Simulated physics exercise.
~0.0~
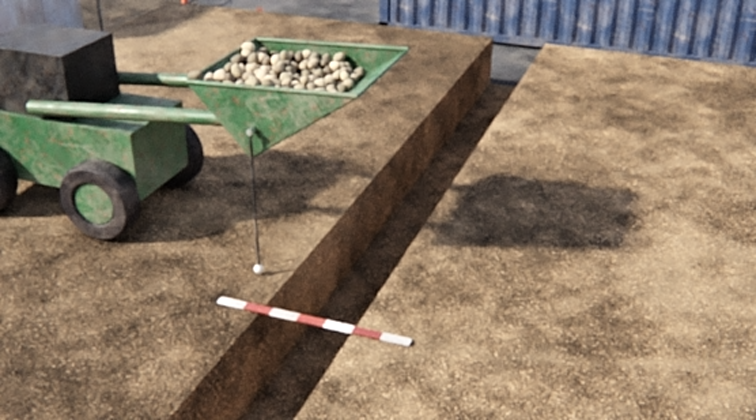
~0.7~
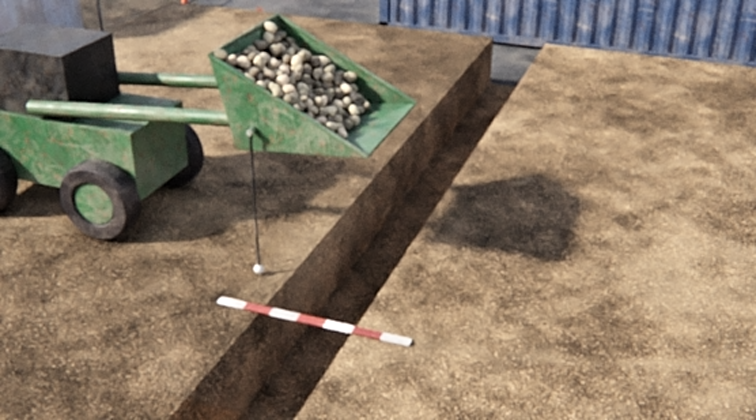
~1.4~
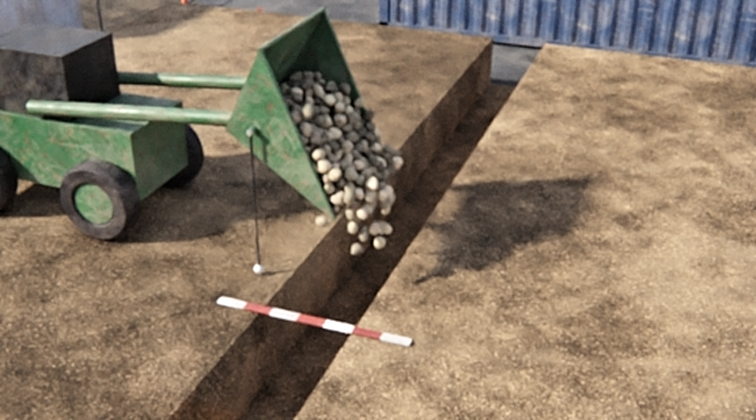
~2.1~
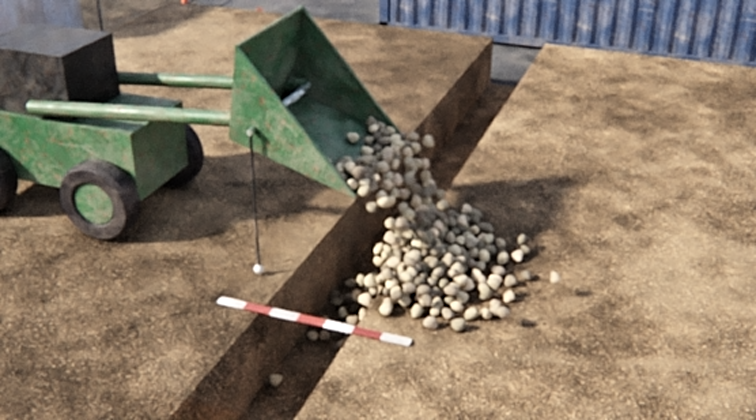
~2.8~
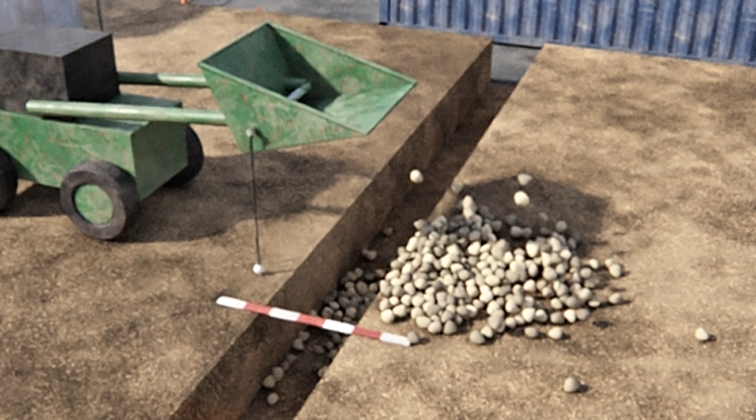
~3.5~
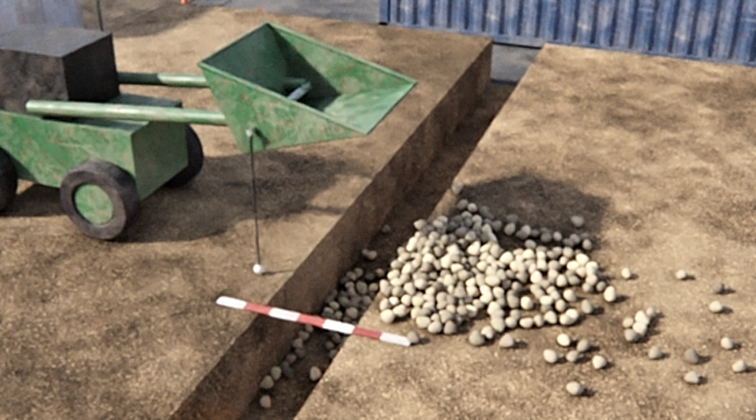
A green loader stands at the left of a brown dirt yard, seen from above at an angle, its raised bucket heaped with pale rounded cobbles. A straight trench cuts diagonally across the ground ahead, with a red and white staff lying across it, a white ball hanging below the bucket and a blue corrugated wall behind. The bucket tips forward to the right, and the stones pour over its lip. Some drop into the trench, but most pile up beyond it. The emptied bucket tilts back and stays still while stray cobbles roll off to the right, leaving a broad heap.
